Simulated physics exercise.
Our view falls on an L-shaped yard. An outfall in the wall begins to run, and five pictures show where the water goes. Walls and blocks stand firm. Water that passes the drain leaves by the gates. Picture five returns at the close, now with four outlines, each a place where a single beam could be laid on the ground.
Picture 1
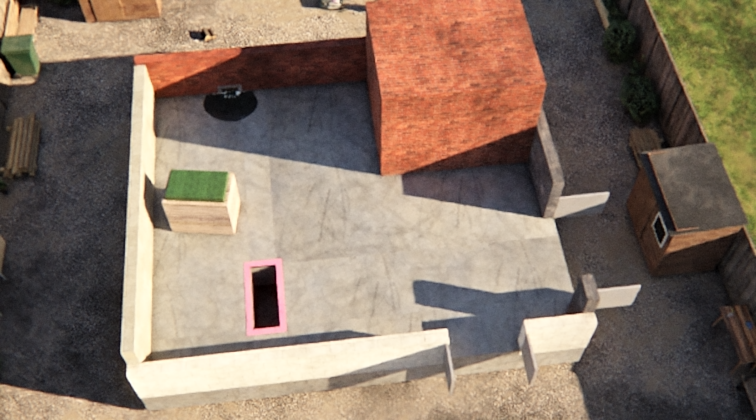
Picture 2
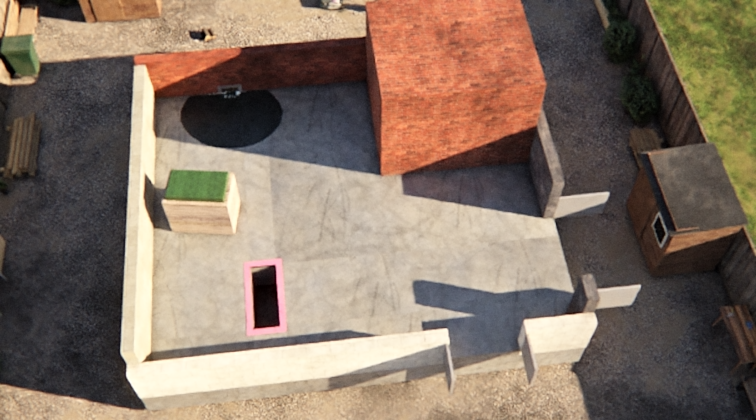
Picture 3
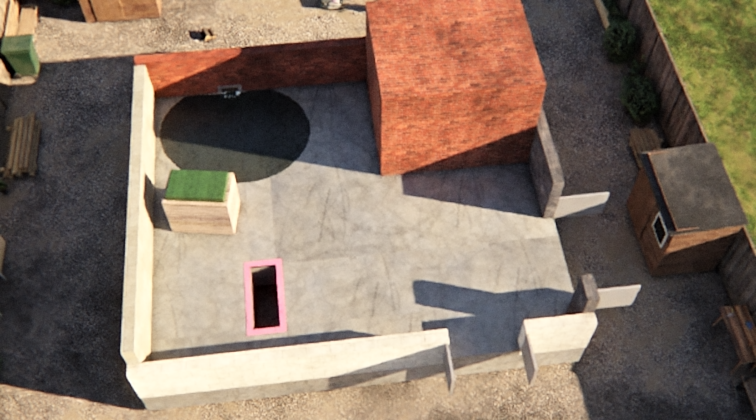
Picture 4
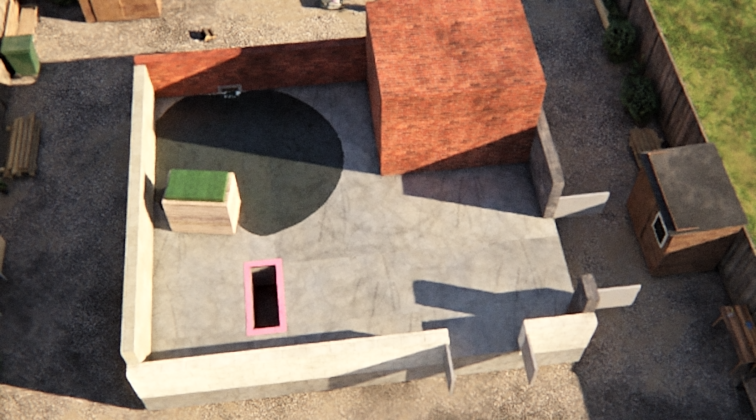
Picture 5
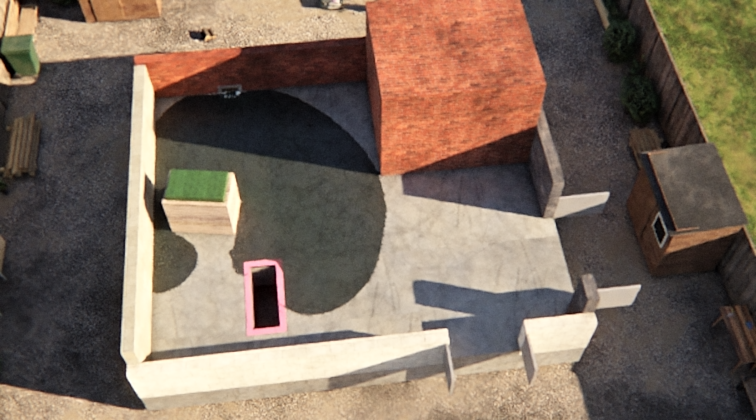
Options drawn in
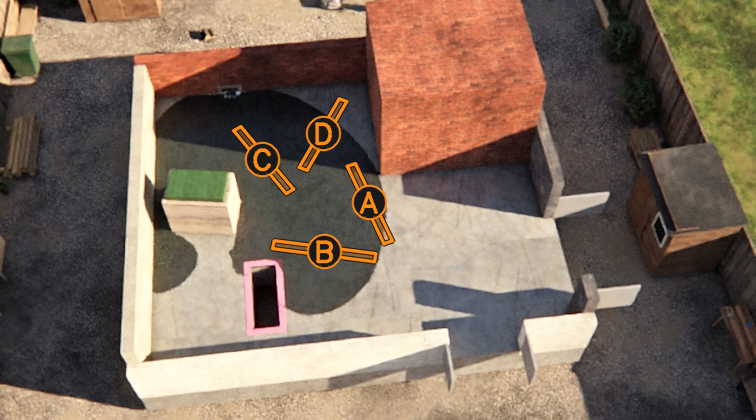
Dark water spreading from an outfall by the brick wall, surrounding a grass-topped block and reaching a pink-edged gully in a walled yard.
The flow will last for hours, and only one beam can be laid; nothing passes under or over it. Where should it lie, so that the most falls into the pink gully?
Use place D.
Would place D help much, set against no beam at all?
Yes, by a good deal.
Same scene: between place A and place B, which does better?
The answer is A.
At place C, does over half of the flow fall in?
No, it does not.
On the marked copy, A from (351, 164) to (388, 242); B from (273, 244) to (375, 257); C from (237, 128) to (289, 191); D from (303, 168) to (343, 100).
If A is chosen, about 26 % of the stream runs into the pink gully, about 70 % out by the gates.
If B is chosen, about 14 % of the stream runs into the pink gully, about 82 % out by the gates.
If C is chosen, about 22 % of the stream runs into the pink gully, about 76 % out by the gates.
If D is chosen, about 33 % of the stream runs into the pink gully, about 64 % out by the gates.
